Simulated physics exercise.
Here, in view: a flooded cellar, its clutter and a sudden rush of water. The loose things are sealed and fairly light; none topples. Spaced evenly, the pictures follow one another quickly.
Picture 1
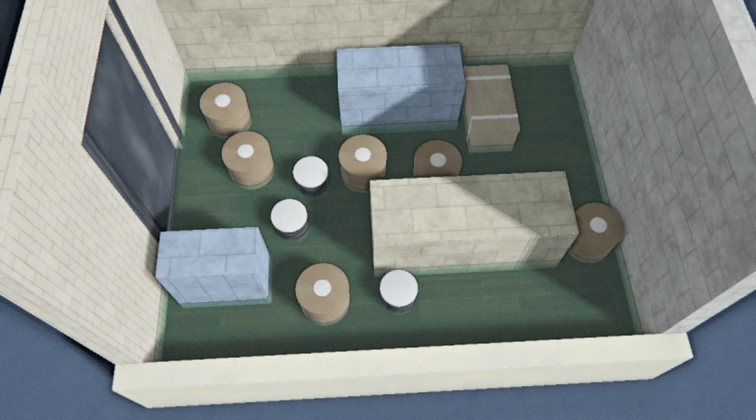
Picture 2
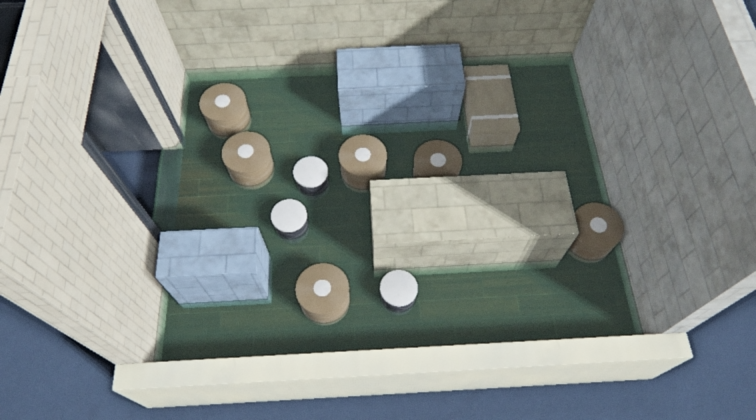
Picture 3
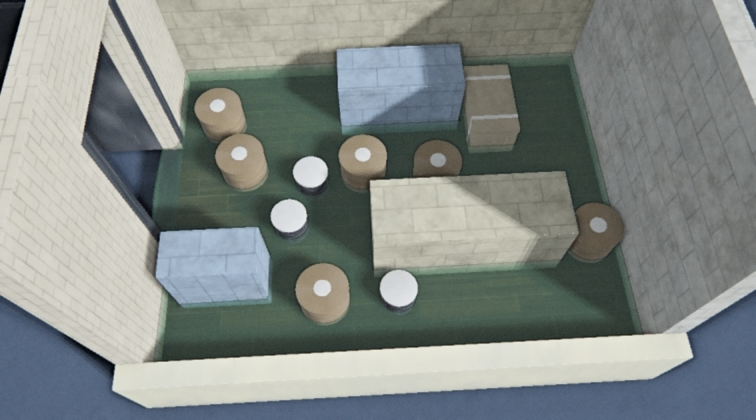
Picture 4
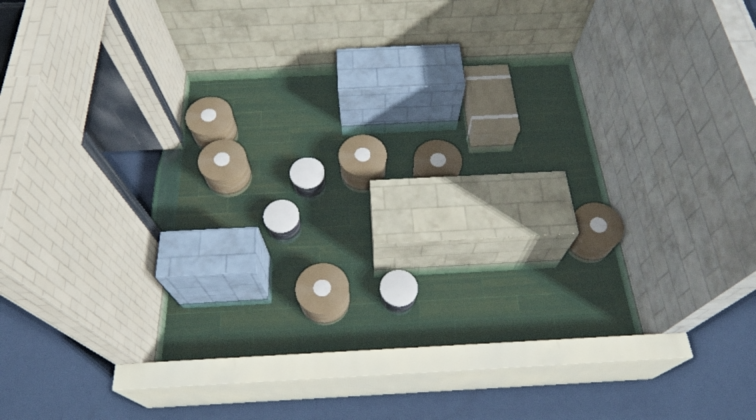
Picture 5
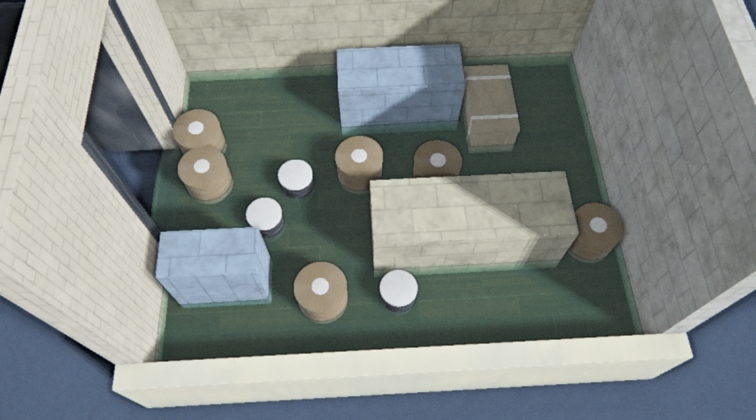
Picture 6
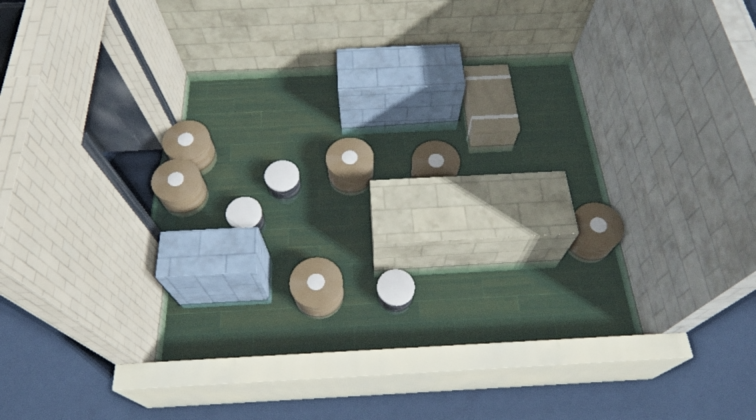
Several round tubs drift left across the green floor, the ones near the opening moving first.
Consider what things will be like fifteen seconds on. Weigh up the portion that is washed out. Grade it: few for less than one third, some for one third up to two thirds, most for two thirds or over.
Grade: Most.
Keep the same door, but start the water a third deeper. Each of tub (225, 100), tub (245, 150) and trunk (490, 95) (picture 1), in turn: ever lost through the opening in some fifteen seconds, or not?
In the order given: Lost, lost and never lost.
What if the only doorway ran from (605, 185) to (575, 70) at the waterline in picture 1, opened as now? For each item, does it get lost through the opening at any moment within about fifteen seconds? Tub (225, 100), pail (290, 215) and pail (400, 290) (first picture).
The first doesn't get out, the second doesn't get out, the last doesn't get out.
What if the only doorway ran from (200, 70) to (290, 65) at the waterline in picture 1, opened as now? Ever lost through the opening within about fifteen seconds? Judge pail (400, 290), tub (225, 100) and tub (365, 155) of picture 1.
Retained, lost and lost.
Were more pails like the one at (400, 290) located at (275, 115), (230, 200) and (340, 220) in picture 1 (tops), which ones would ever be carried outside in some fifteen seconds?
In sequence: Exits, exits, exits.
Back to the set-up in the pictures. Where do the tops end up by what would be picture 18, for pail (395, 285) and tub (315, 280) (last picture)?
Close to (274, 201), and close to (155, 198).
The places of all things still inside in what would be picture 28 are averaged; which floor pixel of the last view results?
The mean position lies close to (527, 194).
A moment on, 2 of 10 are out; 8 afloat.
Next, 5 of 10 are out; 5 afloat.
Later, 8 of 10 are out; 1 afloat.
In the end, 8 of 10 are out; 1 afloat.
